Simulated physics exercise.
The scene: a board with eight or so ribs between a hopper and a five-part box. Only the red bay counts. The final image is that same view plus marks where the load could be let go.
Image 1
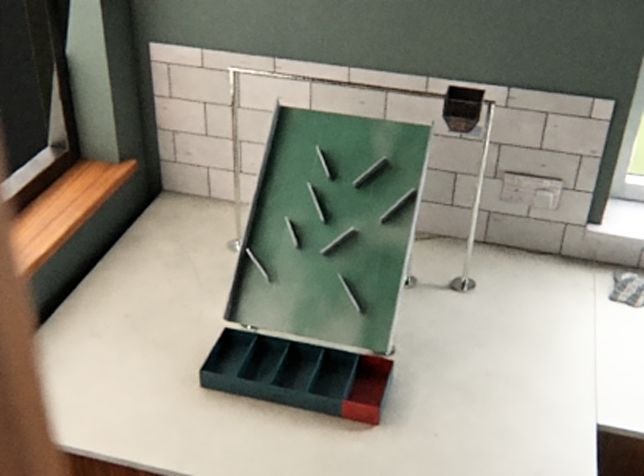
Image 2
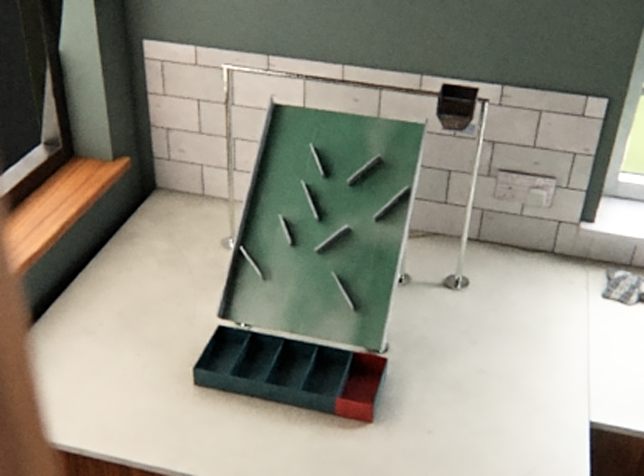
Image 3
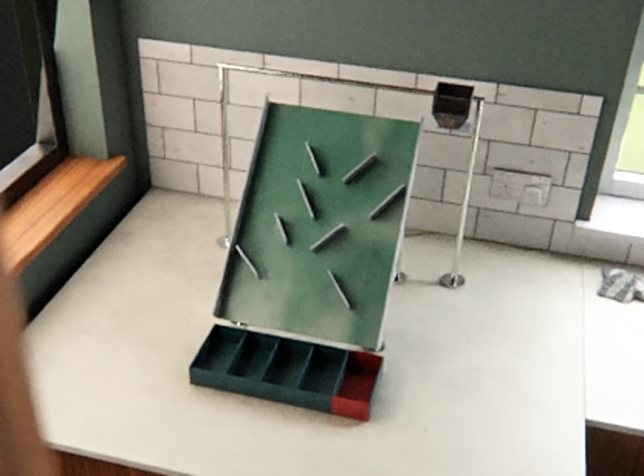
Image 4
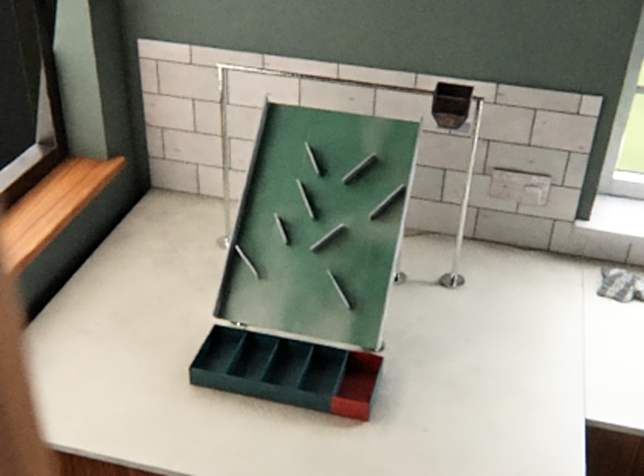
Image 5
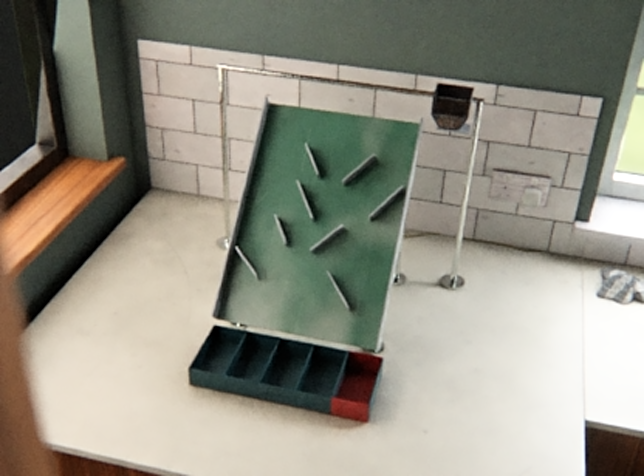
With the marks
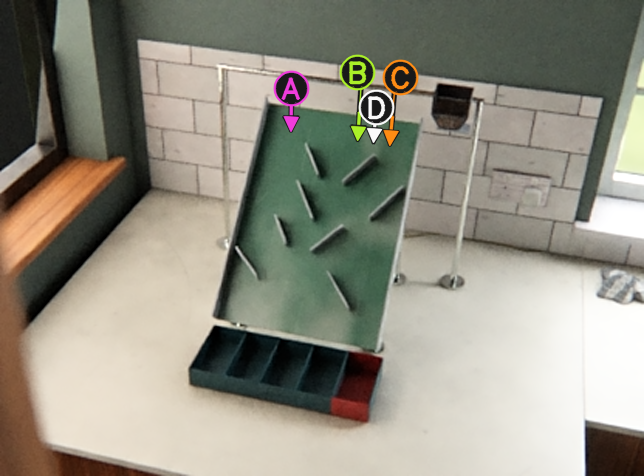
The view shifts slightly at first, then stays still on a tilted green board with short ribs, a small dark hopper at its upper right, and a box of dark bays with one red bay at the right end; nothing else moves.
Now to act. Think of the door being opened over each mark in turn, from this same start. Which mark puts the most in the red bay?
C beats the others.
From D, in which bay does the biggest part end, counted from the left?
The second from the left.
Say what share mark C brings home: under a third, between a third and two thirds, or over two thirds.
It is between a third and two thirds.
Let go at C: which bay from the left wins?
The fifth.
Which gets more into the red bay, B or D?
D it is.
On the marked copy, mark A meets the board at (291, 126); mark B meets the board at (357, 135); mark C meets the board at (390, 140); mark D meets the board at (373, 137).
Choosing A, not one piece in the red bay, almost all in other bays, about a tenth outside the box.
Choosing B, not one piece in the red bay, almost all in other bays, about a tenth outside the box.
Choosing C, roughly half in the red bay, roughly a third in other bays, about a tenth outside the box.
Choosing D, about a tenth in the red bay, the larger part in other bays, about a tenth outside the box.
